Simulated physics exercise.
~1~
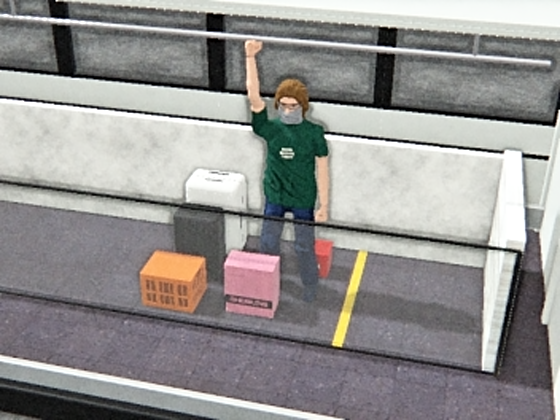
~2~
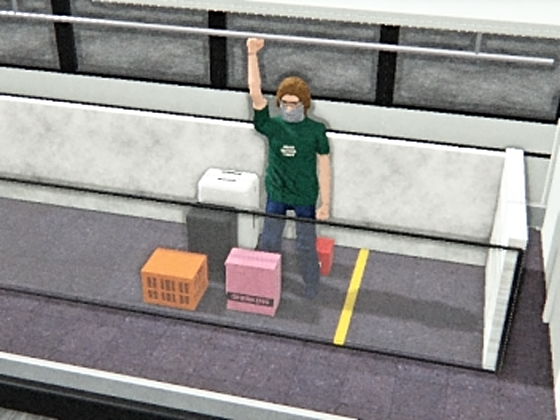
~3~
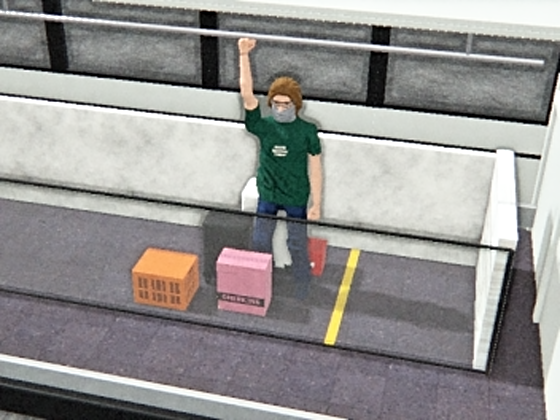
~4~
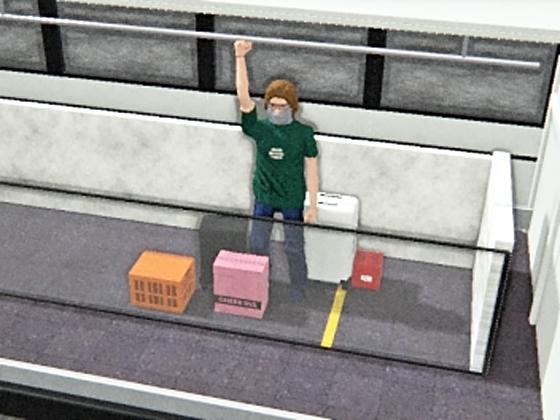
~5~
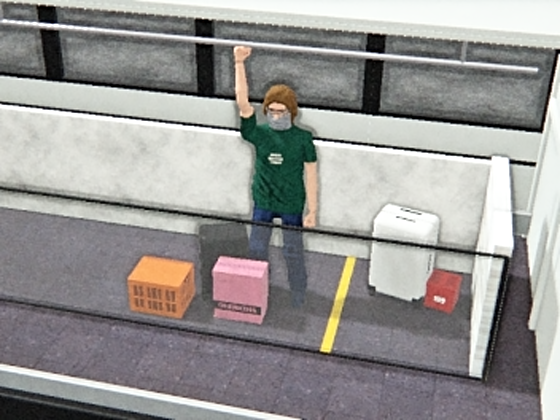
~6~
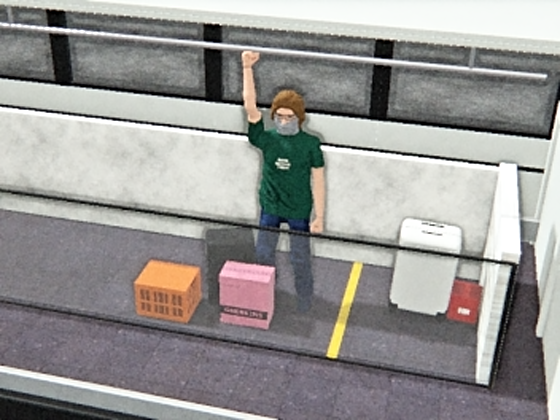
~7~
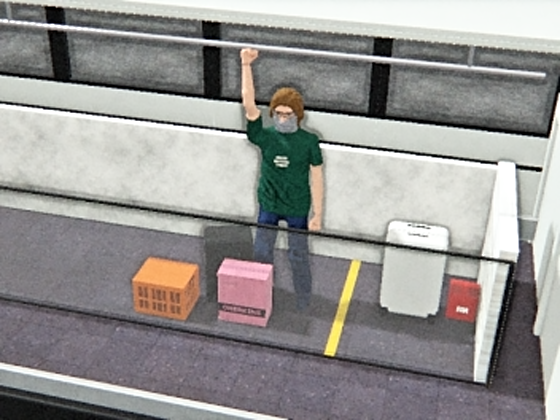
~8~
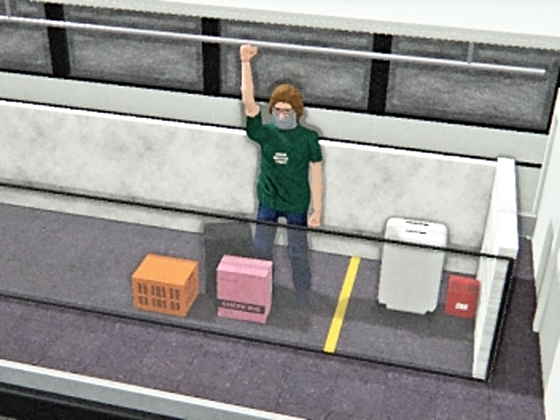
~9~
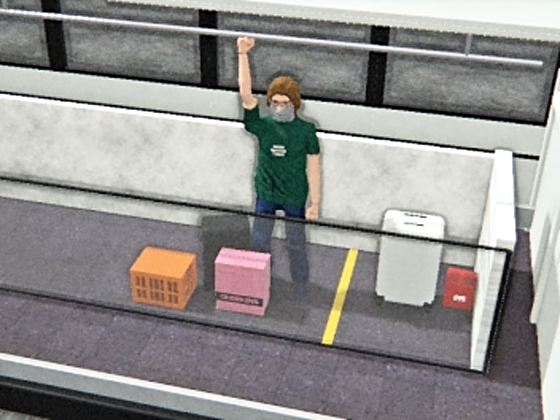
White wheeled case rolling right past a standing passenger, the red tub sliding ahead, both stopping beyond the yellow line.
